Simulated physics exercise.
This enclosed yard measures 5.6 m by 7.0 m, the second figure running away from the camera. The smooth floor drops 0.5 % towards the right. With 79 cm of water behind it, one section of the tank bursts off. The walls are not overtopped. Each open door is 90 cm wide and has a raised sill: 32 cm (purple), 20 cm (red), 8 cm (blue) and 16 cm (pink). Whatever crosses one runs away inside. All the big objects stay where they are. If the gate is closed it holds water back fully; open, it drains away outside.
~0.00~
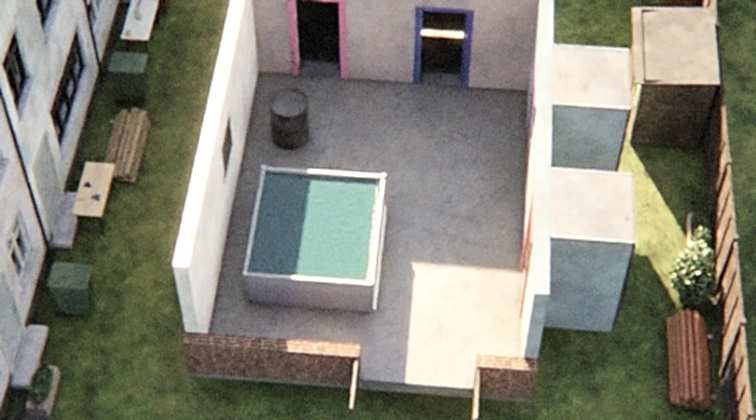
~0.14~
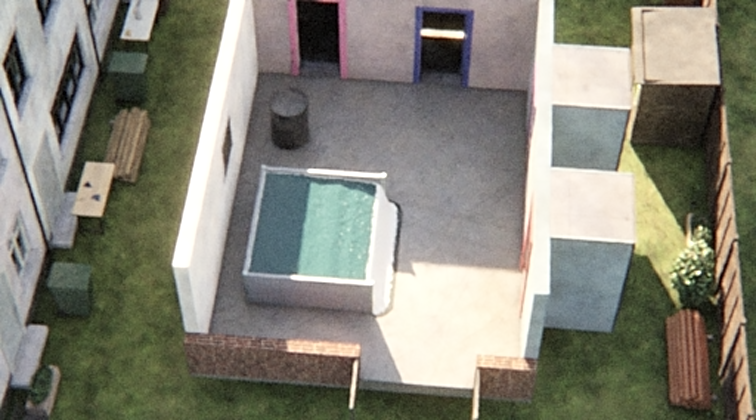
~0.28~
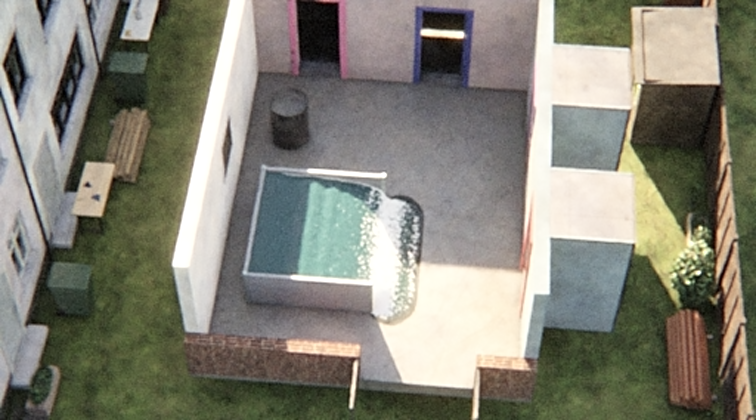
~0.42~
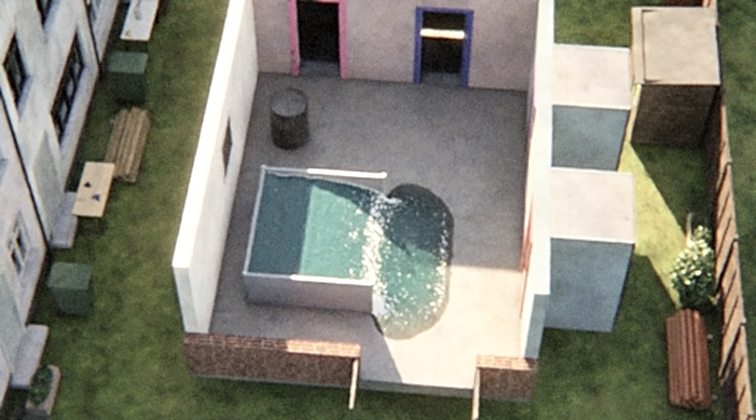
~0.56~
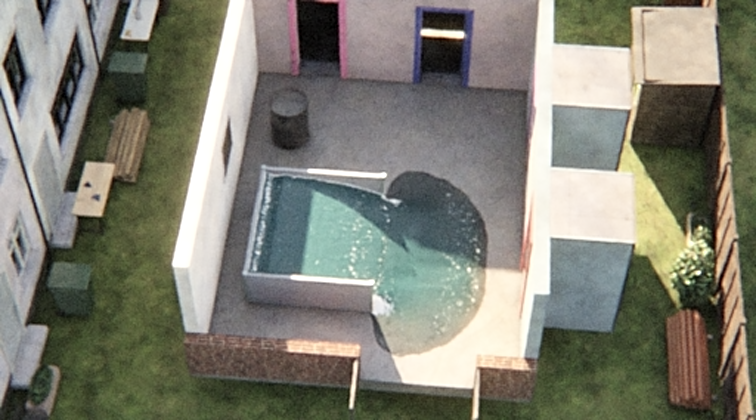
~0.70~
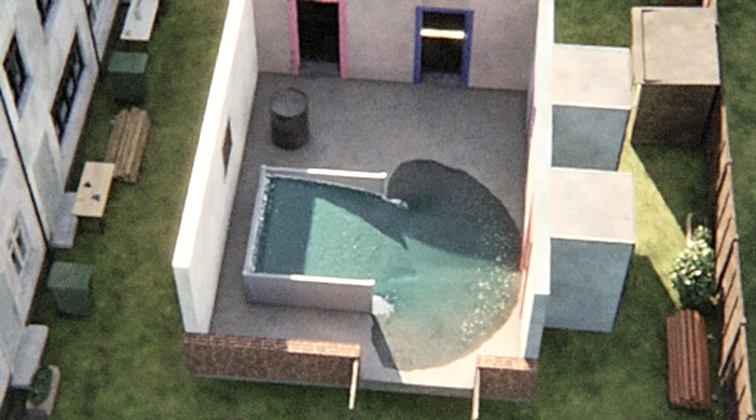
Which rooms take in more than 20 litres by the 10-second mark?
The water let in: At the purple door it stays under the limit; at the red door it exceeds the limit; at the blue door it passes the limit; at the pink door it keeps below the limit.
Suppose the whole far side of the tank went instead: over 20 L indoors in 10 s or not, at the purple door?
Then: Purple below.
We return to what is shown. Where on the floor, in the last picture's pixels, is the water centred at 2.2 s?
Near (424, 253).
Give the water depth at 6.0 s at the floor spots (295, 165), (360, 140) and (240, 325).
In that order: 3, 5 and 6 cm.
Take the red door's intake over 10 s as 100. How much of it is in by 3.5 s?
About 95 per cent.
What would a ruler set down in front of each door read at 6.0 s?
Depths in cm: Purple 9, red 12, blue 14, pink 6.
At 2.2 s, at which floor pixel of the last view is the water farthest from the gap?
At about (528, 94).
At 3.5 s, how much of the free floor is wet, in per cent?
Some 60 per cent of it.
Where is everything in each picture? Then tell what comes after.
The tank at (316, 226) is whole and still, 79 cm deep, in the first frame.
The front is at (375, 314), 1.3 m from the gap at (376, 246); 0.7 m2 of floor is under water; 79 cm left at the back of the tank, in the second frame.
The front is at (391, 321), 1.5 m from the gap at (376, 248); 1.9 m2 of floor is under water; 79 cm left at the back of the tank, in the third frame.
Water pours out at (376, 249) and has run 1.8 m, to (410, 334); typically 13 cm deep outside, 78 cm at the tank's back, in the fourth frame.
Water pours out at (376, 250) and has run 2.2 m, to (462, 196); typically 10 cm deep outside, 71 cm at the tank's back, in the fifth frame.
Water pours out at (376, 250) and has run 2.7 m, to (508, 311); typically 8 cm deep outside, 66 cm at the tank's back, in the sixth frame.
After 1.4 s water covers 40 % of the floor and is deepest (48 cm) near (513, 271); purple door 18 cm at the sill, 0 L in, red door 44 cm at the sill, 89 L in, blue door not reached, pink door not reached.
After 2.2 s water covers 45 % of the floor and is deepest (50 cm) near (519, 380); purple door 26 cm at the sill, 0 L in, red door 43 cm at the sill, 232 L in, blue door not reached, pink door not reached.
After 3.5 s water covers 60 % of the floor and is deepest (36 cm) near (527, 100); purple door 16 cm at the sill, 0 L in, red door 27 cm at the sill, 346 L in, blue door 18 cm at the sill, 11 L in, pink door not reached.
After 6.0 s water covers 95 % of the floor and is deepest (20 cm) near (266, 82); purple door 9 cm at the sill, 0 L in, red door 12 cm at the sill, 362 L in, blue door 14 cm at the sill, 73 L in, pink door 6 cm at the sill, 0 L in.
After 10.0 s water covers 100 % of the floor and is deepest (16 cm) near (248, 176); purple door 8 cm at the sill, 0 L in, red door 6 cm at the sill, 362 L in, blue door 8 cm at the sill, 104 L in, pink door 13 cm at the sill, 1 L in.
